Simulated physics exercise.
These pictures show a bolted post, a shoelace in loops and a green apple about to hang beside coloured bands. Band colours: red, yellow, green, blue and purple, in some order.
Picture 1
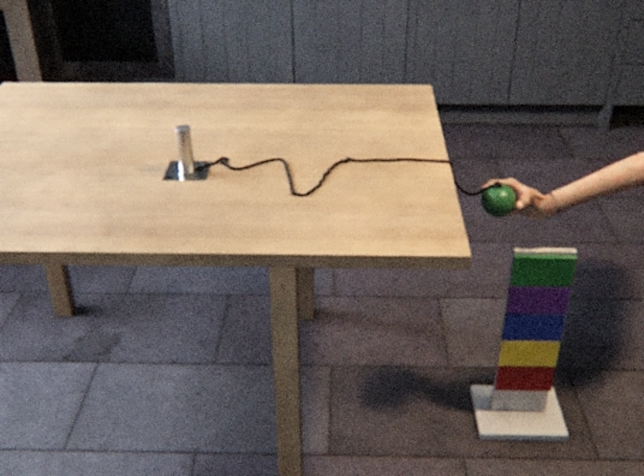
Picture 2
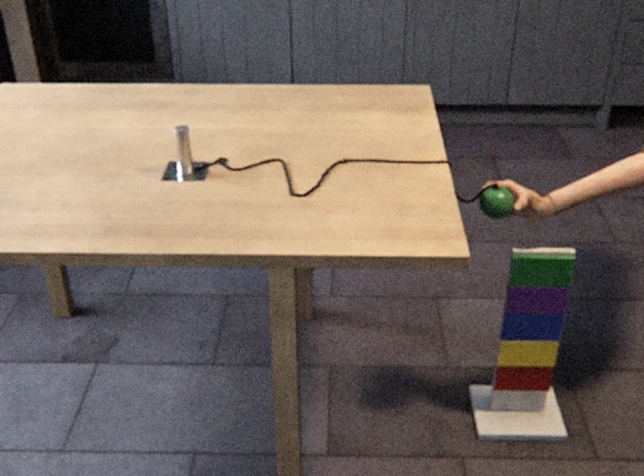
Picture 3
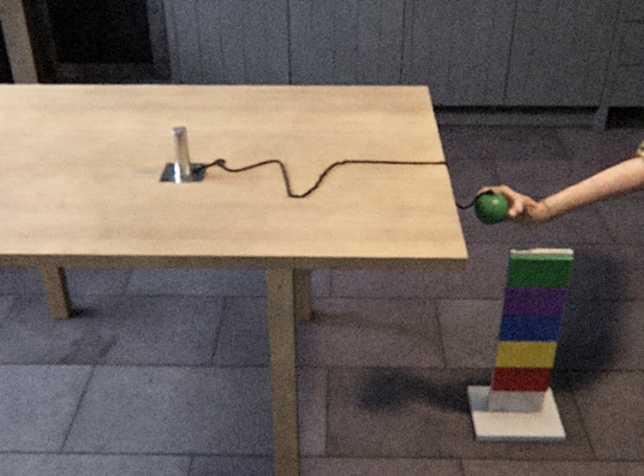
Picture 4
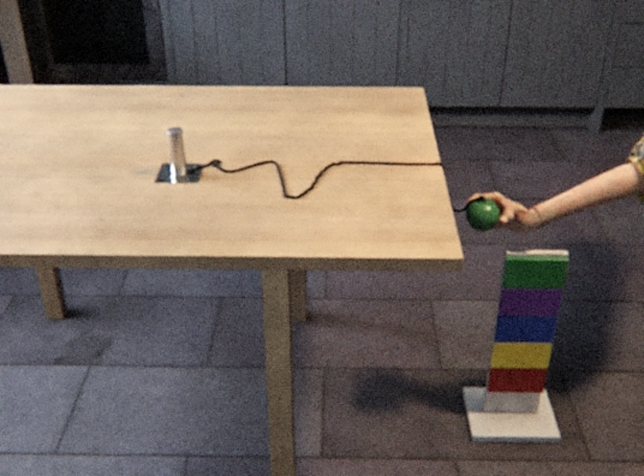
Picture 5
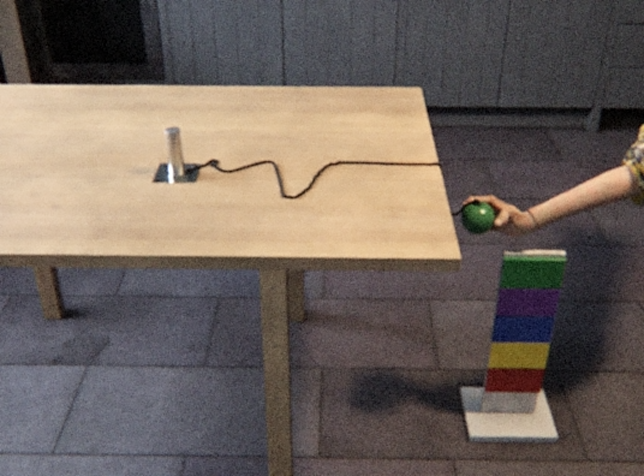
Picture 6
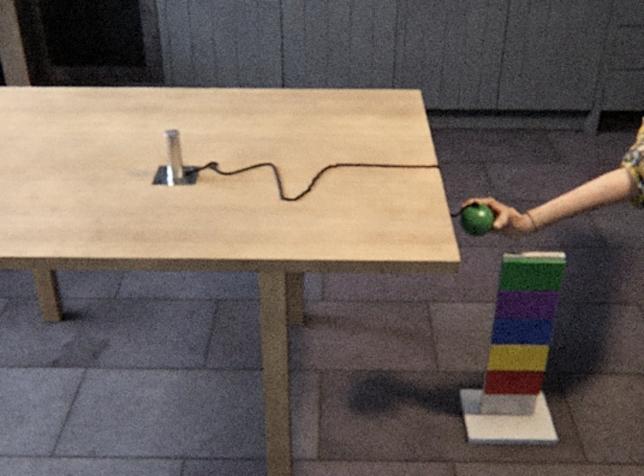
To begin with, a hand at the right holds a green apple just past a wooden table's edge, above a stack of coloured bands, with a dark shoelace winding back across the tabletop. The hand then lowers the apple slightly and eases it left, while the lace barely shifts.
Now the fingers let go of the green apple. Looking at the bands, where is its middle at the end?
Its middle is at the red band.
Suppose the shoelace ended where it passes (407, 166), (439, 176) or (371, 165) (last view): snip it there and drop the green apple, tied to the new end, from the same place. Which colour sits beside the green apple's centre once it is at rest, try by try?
In order of the tries: Purple; then blue; then green.
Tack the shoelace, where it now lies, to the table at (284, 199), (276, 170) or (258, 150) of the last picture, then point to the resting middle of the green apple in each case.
Those spots come out as (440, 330), (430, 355) and (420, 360).
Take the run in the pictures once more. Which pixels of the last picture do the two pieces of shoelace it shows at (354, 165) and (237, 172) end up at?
Final spots: (432, 239), then (281, 173).
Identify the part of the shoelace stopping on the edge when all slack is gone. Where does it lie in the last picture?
About (312, 185).
Soon after, apple near (454, 384); level with red.
Then, apple near (395, 363); level with yellow.
Further on, apple near (437, 366); level with red.
At rest, apple near (415, 378); level with red. Its centre hangs level with the red band.
